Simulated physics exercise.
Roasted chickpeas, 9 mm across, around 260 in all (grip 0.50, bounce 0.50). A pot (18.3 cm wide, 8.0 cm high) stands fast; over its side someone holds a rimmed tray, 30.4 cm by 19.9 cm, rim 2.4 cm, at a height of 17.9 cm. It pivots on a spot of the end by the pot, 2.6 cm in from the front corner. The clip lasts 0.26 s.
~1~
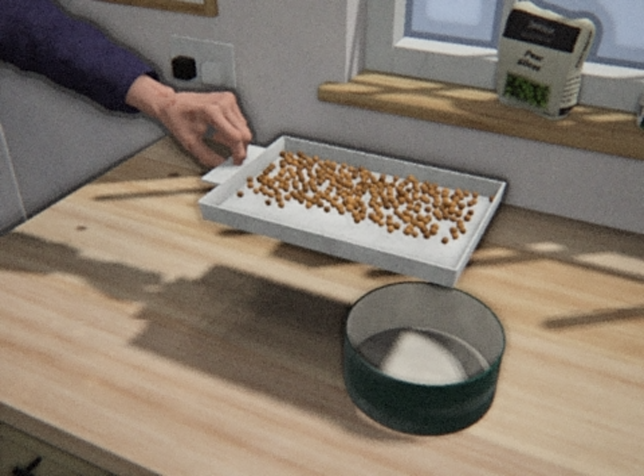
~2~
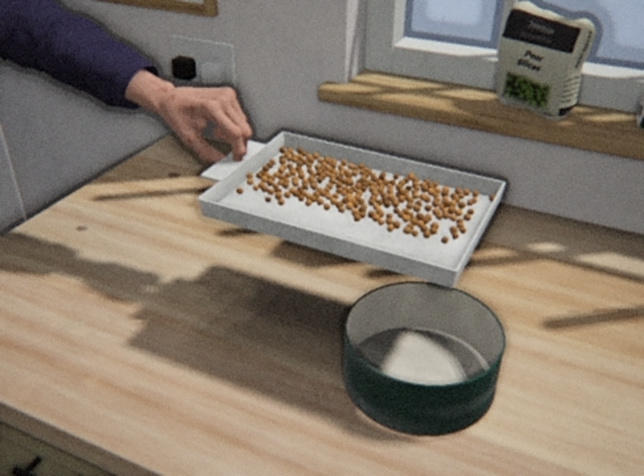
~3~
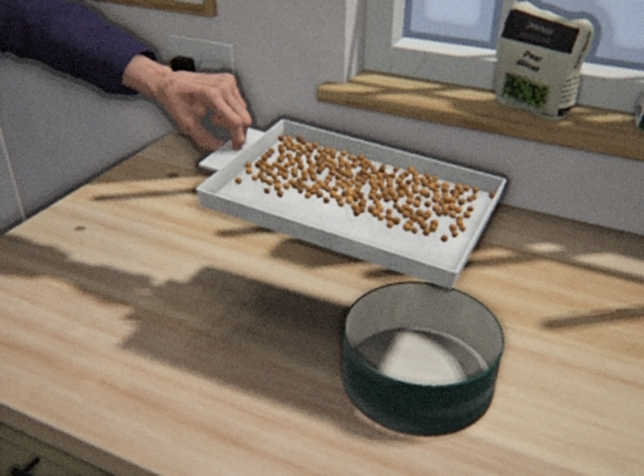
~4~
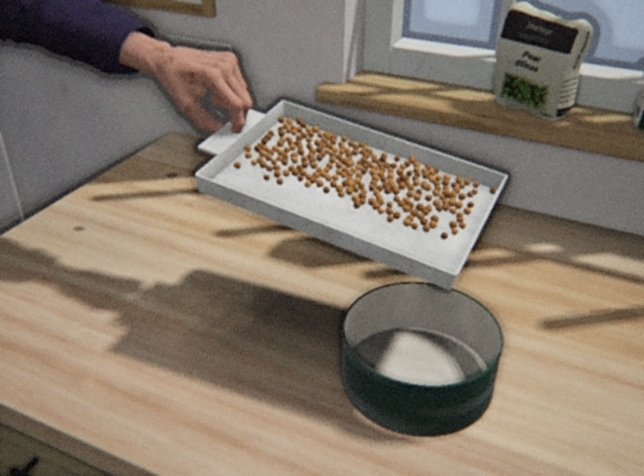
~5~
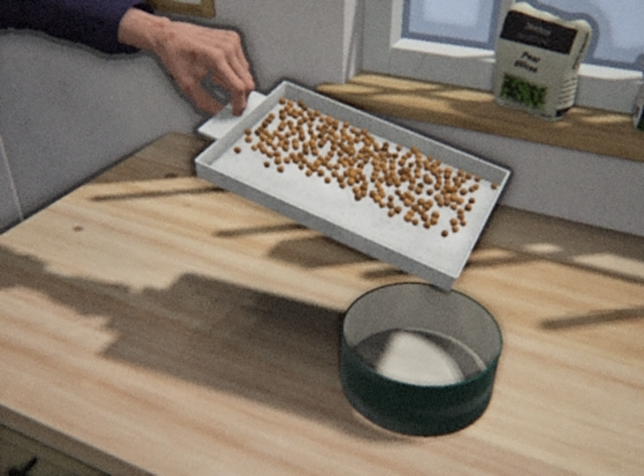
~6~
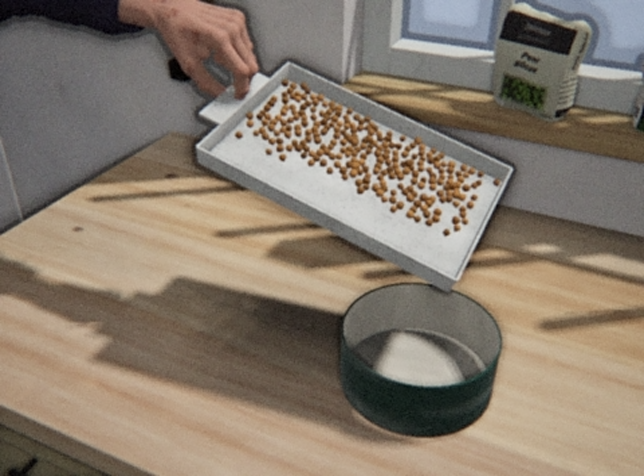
A hand at the left held a white rimmed tray of roasted chickpeas level above a dark green pot, then steadily raised its end, slanting the tray down to the right while the chickpeas barely shifted.
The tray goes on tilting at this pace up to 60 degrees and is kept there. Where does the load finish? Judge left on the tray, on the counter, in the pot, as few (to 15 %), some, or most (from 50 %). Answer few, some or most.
Tray: Most, counter: Some, pot: Few.
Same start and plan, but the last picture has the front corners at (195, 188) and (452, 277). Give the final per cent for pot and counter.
Pot 0, counter 0.
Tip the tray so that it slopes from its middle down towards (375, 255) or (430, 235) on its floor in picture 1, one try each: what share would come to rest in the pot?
About 5 and 0 per cent.
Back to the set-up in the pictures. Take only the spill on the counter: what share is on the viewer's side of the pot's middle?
Roughly 100 per cent.
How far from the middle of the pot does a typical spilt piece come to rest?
About 24 cm.
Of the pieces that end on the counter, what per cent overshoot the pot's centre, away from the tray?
Roughly 100 per cent.
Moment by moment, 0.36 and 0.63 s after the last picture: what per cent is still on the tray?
About 100, 75.
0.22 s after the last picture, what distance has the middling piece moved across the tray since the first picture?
Some 4 cm.
Then, 0.22 s after the last picture, tilt 40 degrees; the tray holds 100 %, the pot 0 %.
Then, 0.36 s after the last picture, tilt 54 degrees; the tray holds 100 %, the pot 0 %.
Then, 0.63 s after the last picture, tilt 60 degrees; the tray holds 75 %, the pot 0 %.
In the end, tray 65 %, counter 30 %, pot 0 %.
